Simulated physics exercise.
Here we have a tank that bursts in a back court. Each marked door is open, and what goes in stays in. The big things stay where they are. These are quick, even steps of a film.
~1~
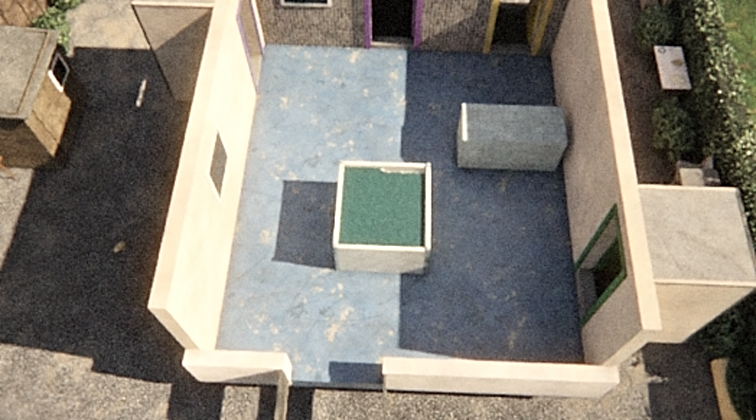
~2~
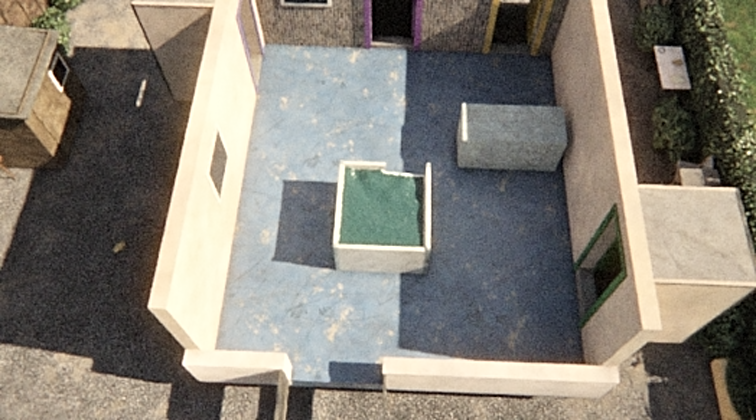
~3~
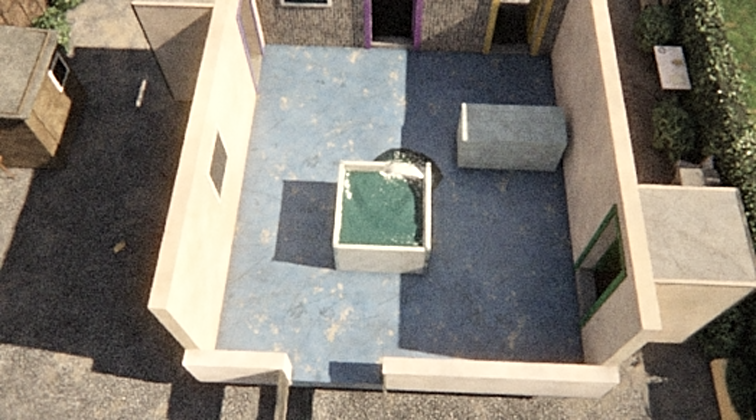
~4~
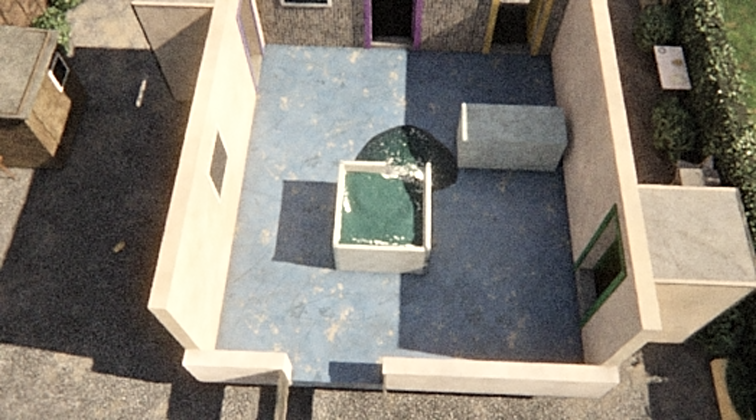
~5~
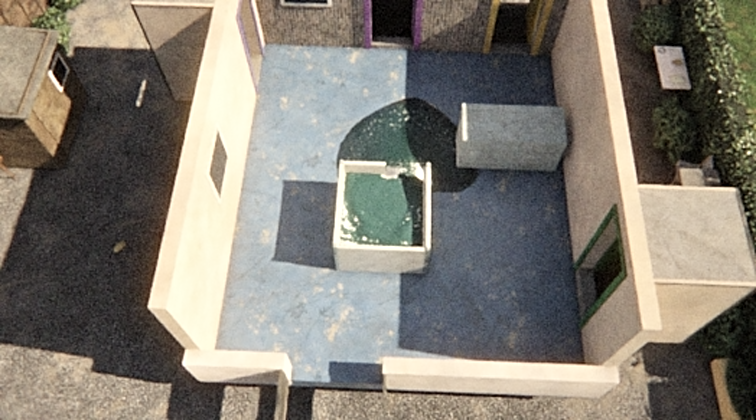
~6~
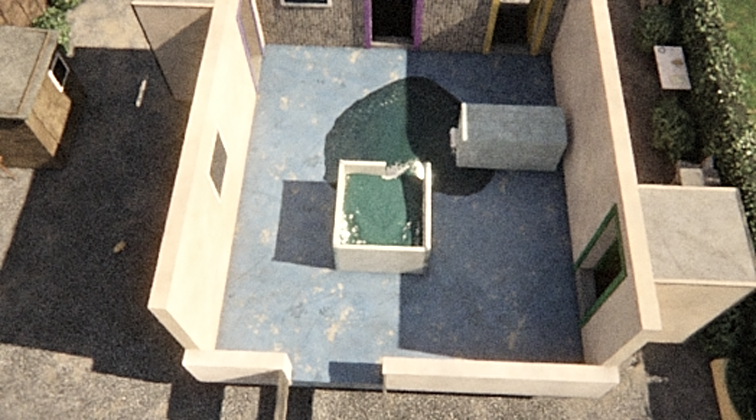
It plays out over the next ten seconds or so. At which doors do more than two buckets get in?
The yellow door floods; the purple door floods; the green door holds within the limit; the blue door floods.
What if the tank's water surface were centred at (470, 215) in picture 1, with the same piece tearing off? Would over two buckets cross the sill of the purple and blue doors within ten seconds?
Then: The purple door keeps below it, the blue door holds.
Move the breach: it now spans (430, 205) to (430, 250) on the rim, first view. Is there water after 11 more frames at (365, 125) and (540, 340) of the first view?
As listed: Clear, covered.
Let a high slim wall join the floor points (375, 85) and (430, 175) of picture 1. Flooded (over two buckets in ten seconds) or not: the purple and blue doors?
My reading: The purple one keeps below it, the blue one passes that mark.
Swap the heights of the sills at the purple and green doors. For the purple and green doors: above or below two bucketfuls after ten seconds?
Purple door lets less in; green door stays under.
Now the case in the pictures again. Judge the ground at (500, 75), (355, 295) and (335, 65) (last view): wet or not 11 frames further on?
One after the other: Under water, dry, awash.
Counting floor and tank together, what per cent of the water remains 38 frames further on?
Roughly 86 per cent.
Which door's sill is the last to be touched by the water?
I say the one in green.
A moment on, water covers 30 % of the floor; the yellow door wet at the sill, nothing in, the purple door under two buckets in, the green door not reached, the blue door not reached.
Next, water covers 35 % of the floor; the yellow door over two buckets in, the purple door over two buckets in, the green door not reached, the blue door wet at the sill, nothing in.
Then, water covers 40 % of the floor; the yellow door over two buckets in, the purple door far over two buckets in, the green door not reached, the blue door under two buckets in.
Later, water covers 65 % of the floor; the yellow door far over two buckets in, the purple door far over two buckets in, the green door wet at the sill, nothing in, the blue door over two buckets in.
In the end, water covers 85 % of the floor; the yellow door far over two buckets in, the purple door far over two buckets in, the green door wet at the sill, nothing in, the blue door far over two buckets in.
